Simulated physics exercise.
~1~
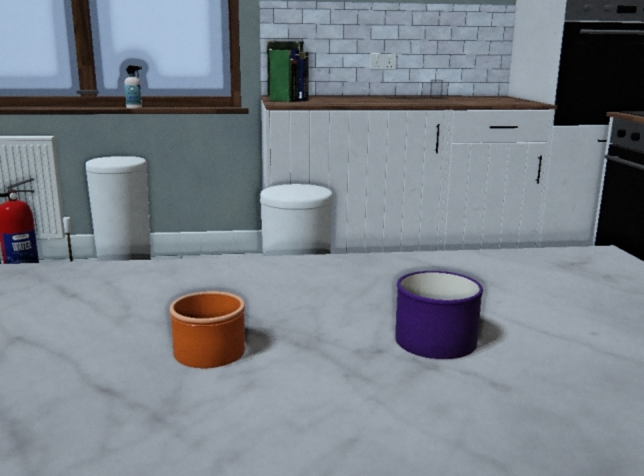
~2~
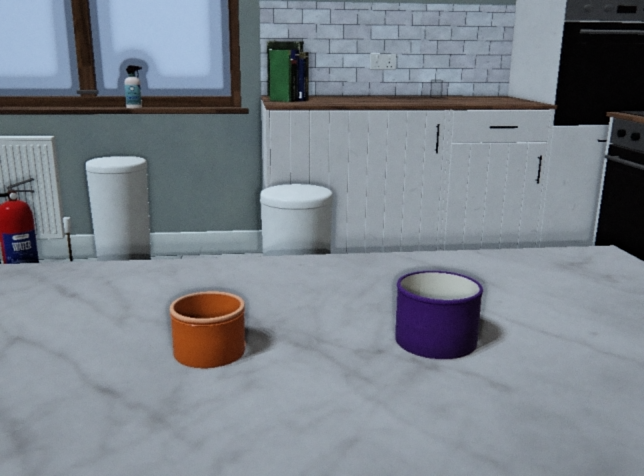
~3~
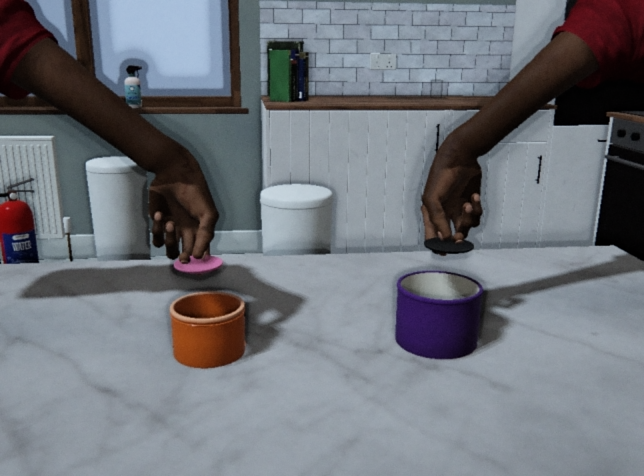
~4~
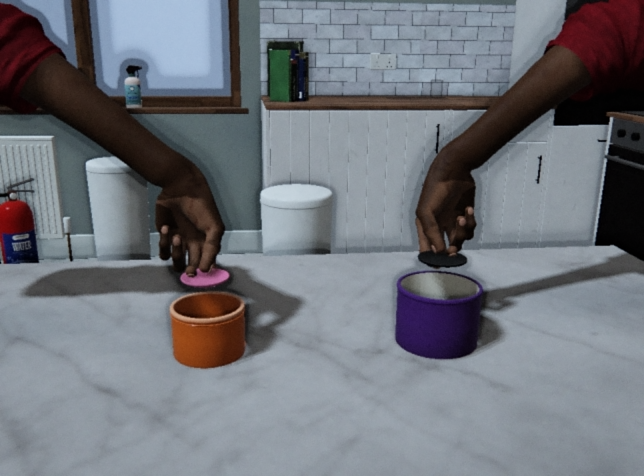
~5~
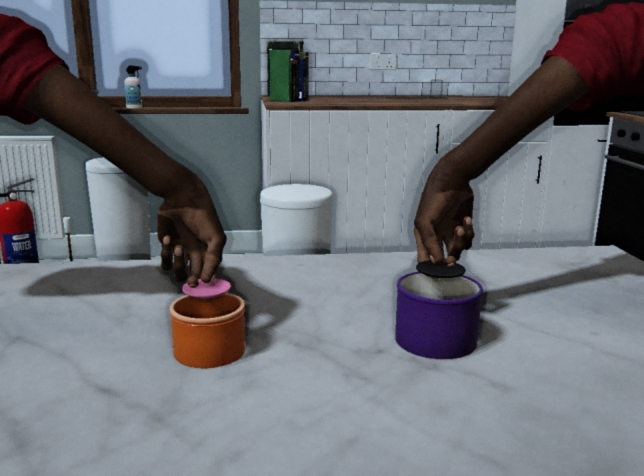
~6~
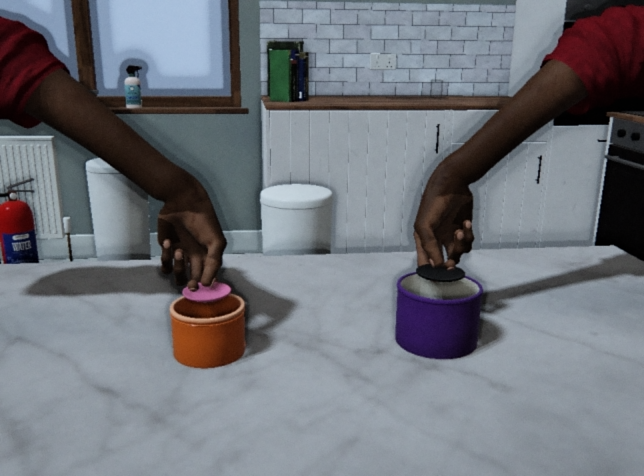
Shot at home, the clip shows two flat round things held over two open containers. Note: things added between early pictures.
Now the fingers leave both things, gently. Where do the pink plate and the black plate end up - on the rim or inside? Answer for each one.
The pink plate ends below, the black plate ends below.
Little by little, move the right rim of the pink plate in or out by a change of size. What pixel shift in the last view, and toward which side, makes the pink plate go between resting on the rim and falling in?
Rightward, near 12 pixels.
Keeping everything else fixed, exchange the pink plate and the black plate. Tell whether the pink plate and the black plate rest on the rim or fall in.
Swapped, the pink plate slides in and the black plate slides in.
Then, 0.14 s past the last view, pink plate travelled about its own width near (209, 327); black plate travelled about its own width near (438, 306).
Finally, the pink plate drops inside, near (209, 345); the black plate drops inside, near (436, 335).
